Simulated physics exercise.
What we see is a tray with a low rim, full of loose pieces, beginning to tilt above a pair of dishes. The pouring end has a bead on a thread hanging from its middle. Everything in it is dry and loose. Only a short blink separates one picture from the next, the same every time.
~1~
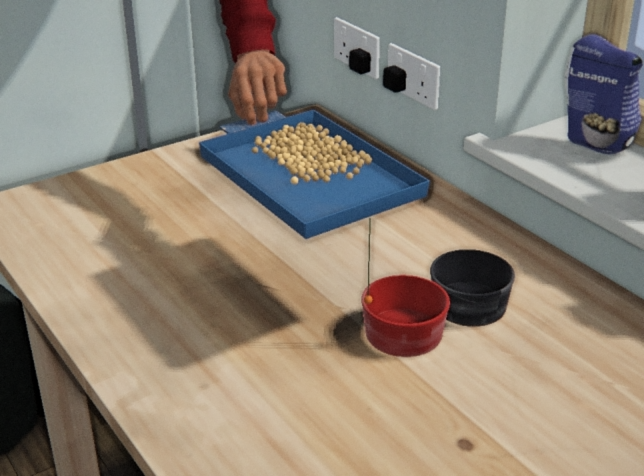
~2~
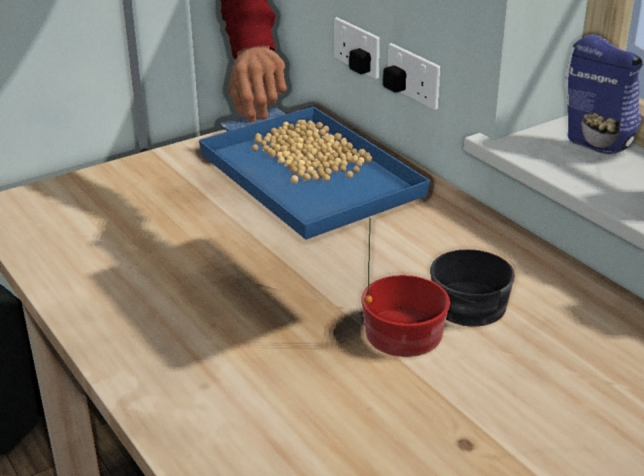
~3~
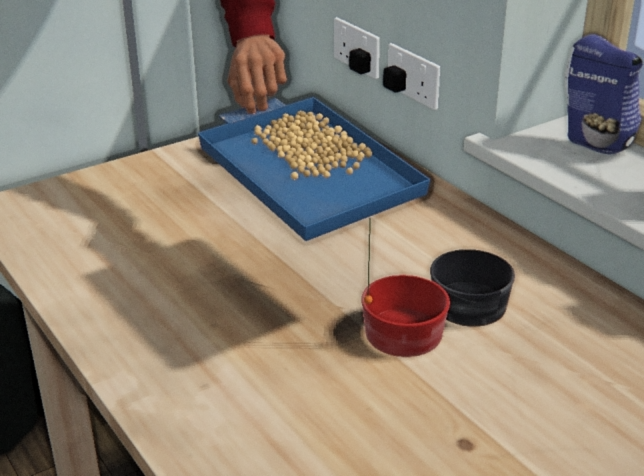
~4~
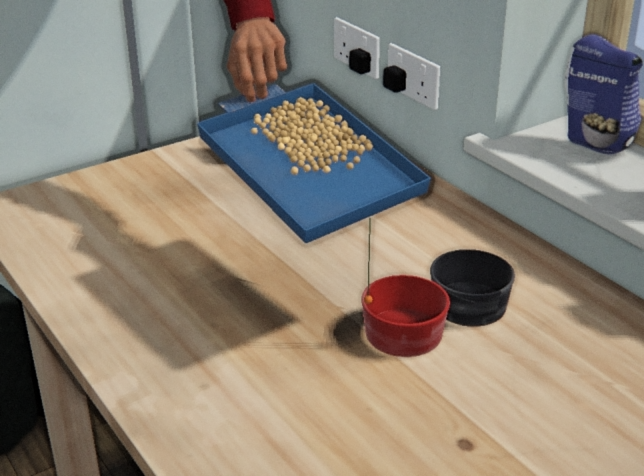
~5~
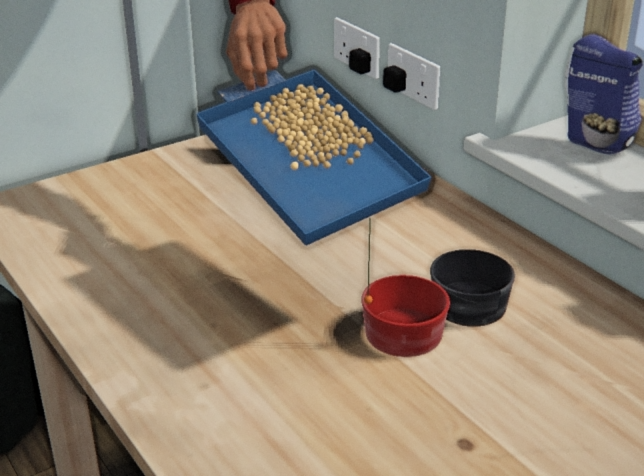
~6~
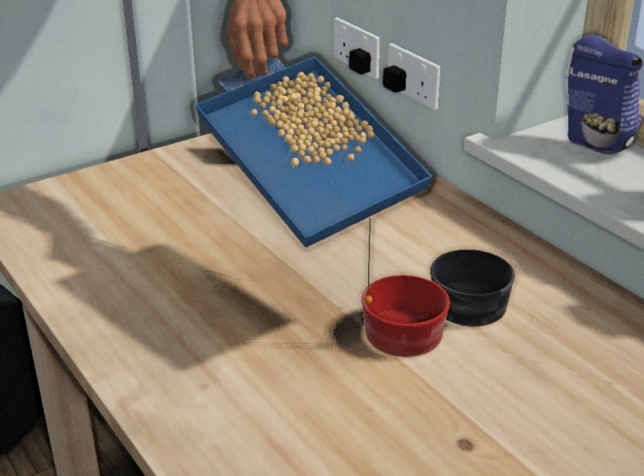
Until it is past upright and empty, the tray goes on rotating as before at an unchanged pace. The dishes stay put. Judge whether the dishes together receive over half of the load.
They receive under half of it.
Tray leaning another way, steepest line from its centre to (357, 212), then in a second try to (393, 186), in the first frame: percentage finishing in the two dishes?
20 % and 80 %, roughly.
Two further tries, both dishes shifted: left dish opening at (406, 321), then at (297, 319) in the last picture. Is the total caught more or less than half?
Well, it comes to a lesser portion at first and a lesser portion after that.
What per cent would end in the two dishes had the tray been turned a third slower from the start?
About 0 %.
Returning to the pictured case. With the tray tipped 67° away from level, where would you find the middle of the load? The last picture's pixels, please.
Somewhere about (326, 222).
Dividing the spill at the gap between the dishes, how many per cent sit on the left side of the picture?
About 100 percent.
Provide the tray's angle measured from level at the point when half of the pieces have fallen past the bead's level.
115° or so.
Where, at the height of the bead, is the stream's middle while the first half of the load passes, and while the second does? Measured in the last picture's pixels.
The leading part at (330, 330), the rest of it at (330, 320).
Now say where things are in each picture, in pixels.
Corners of the pouring end (306, 223) and (427, 181), level; middle of the load (310, 150), dried chickpeas; left dish (432, 334); right dish (499, 304); bead on its thread (368, 300), in the first picture.
Corners of the pouring end (306, 223) and (427, 180), level; middle of the load (310, 148), in the second picture.
Corners of the pouring end (306, 225) and (428, 179), tipped barely, lowest at the left corner; middle of the load (310, 141), in the third picture.
Corners of the pouring end (306, 229) and (428, 178), tipped a little, lowest at the left corner; middle of the load (310, 132), in the fourth picture.
Corners of the pouring end (306, 232) and (429, 177), tipped a little, lowest at the left corner; middle of the load (310, 123), in the fifth picture.
Corners of the pouring end (306, 235) and (429, 176), tipped clearly, lowest at the left corner; middle of the load (310, 114); left dish (432, 334); right dish (499, 304), in the sixth picture.
Just after the last frame, tray tipped steeply; the larger part on the tray; just a few outside both; roughly a quarter in the air.
A moment on, tray tipped past a quarter turn; roughly two thirds on the tray; roughly a third outside both; about a tenth in the air.
Further on, tray tipped past a quarter turn; just a few in the left dish; almost all outside both.
When it is over, tray tipped past a quarter turn; just a few in the left dish; not one in the right dish; almost all outside both.
